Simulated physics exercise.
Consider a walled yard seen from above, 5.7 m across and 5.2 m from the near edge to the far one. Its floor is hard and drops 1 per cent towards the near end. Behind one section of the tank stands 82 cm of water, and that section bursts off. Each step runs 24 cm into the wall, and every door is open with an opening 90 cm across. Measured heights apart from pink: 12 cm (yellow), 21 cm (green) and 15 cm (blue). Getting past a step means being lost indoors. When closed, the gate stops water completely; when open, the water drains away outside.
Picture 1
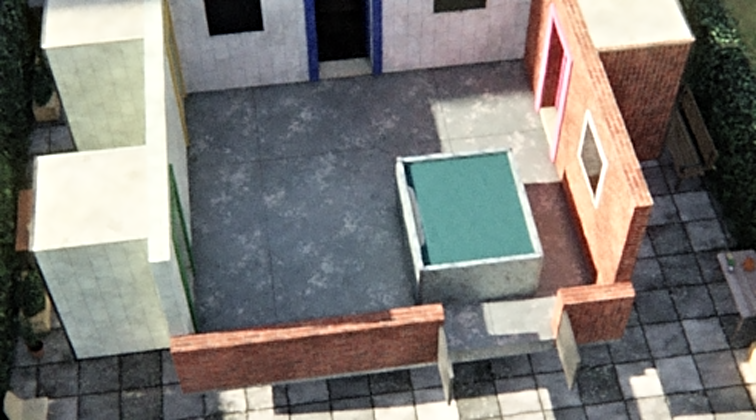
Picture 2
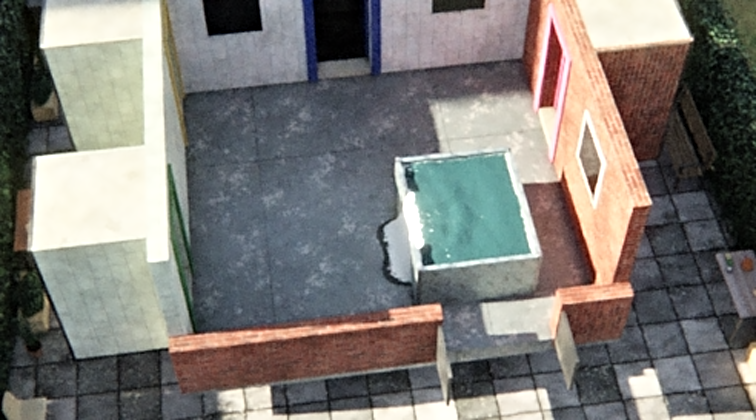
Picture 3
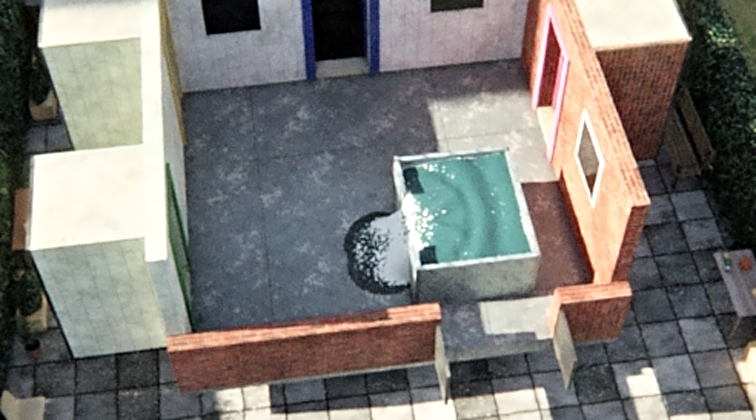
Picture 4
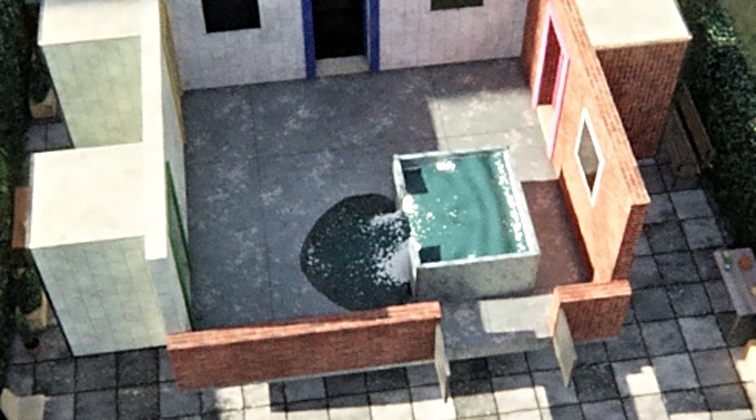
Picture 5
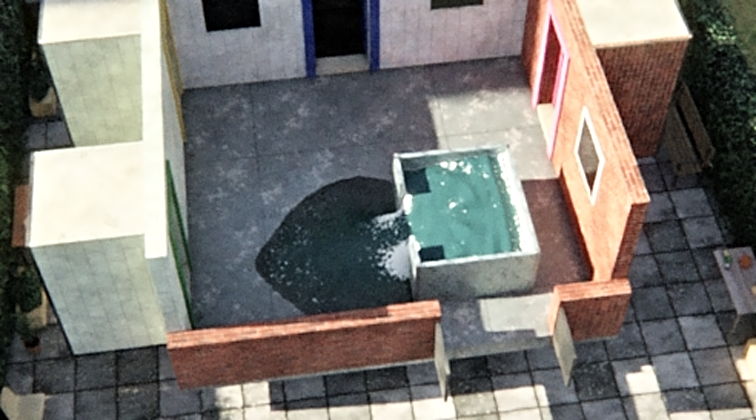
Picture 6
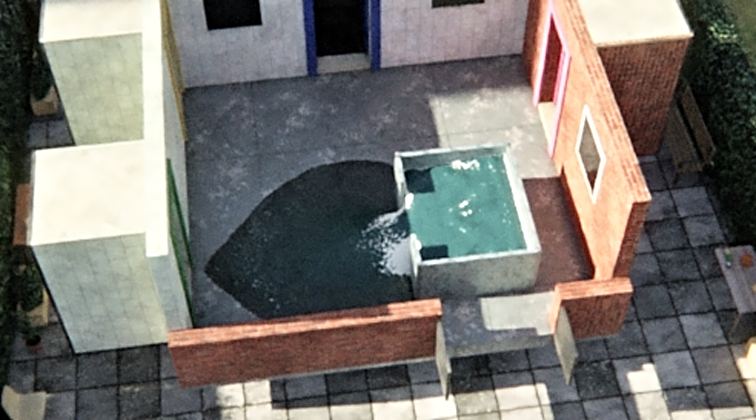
In this clip, water in a raised square tank inside a walled yard bursts through its left side and pours onto the grey floor, spreading leftward in a widening dark pool while the water in the tank ripples.
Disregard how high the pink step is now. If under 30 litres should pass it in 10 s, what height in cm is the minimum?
The minimum is around 6.5 cm.
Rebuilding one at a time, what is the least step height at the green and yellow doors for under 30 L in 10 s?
You'd want about 26 centimetres at green and about 14.5 centimetres at yellow.
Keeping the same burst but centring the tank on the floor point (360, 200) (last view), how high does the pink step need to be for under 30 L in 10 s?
New minimum height: Approx. 8.5 cm.
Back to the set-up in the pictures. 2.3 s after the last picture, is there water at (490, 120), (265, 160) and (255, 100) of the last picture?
Status: Clear / submerged / submerged.
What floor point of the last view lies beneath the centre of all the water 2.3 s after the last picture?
My guess is close to (330, 238).
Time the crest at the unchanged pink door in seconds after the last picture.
Roughly at 8.5 s.
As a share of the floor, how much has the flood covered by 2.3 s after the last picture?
Some 50 per cent is wet.
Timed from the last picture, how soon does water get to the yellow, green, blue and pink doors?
Front arrival: Yellow 1.1 seconds, green 0.1 seconds, blue 2.4 seconds, pink 5.0 seconds.
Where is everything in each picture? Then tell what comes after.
The tank at (467, 209) is whole and still, 82 cm deep; the pink door at (554, 90) is dry, in the first picture.
The gap is at (410, 239), the front 0.4 m out at (389, 275); the back of the tank holds 82 cm, in the second picture.
The front is at (359, 277), 0.8 m from the gap at (408, 239); 0.9 m2 of floor is wet, 81 cm left at the back, in the third picture.
The front is at (307, 265), 1.5 m from the gap at (408, 237); 2.2 m2 of floor is wet, 72 cm left at the back, in the fourth picture.
The front is at (261, 265), 2.2 m from the gap at (408, 236); 4.0 m2 of floor is wet, 70 cm left at the back, in the fifth picture.
Water pours out at (409, 234) and has run 2.9 m, to (213, 269); about 5 cm deep outside, 69 cm at the back; the pink door at (552, 85), 3.2 m from the gap, is still 2.7 m from the nearest water, in the sixth picture.
Then, 0.7 s after the last picture water covers 40 % of the floor, deepest (48 cm) near (196, 362); it has not reached the pink door.
Then, 2.3 s after the last picture water covers 50 % of the floor, deepest (26 cm) near (269, 287); it has not reached the pink door.
Then, 9.3 s after the last picture water covers 95 % of the floor, deepest (16 cm) near (594, 313); 11 cm at the pink door, 0 litres in over its 12 cm step.
At the pink door as built, the water peaked near 12 cm, 8.5 s after the last picture.
With a step of 6 cm, 36 litres would have come in within the 10 s; with 7 cm, 24 litres. So under 30 litres takes about 6.5 cm.
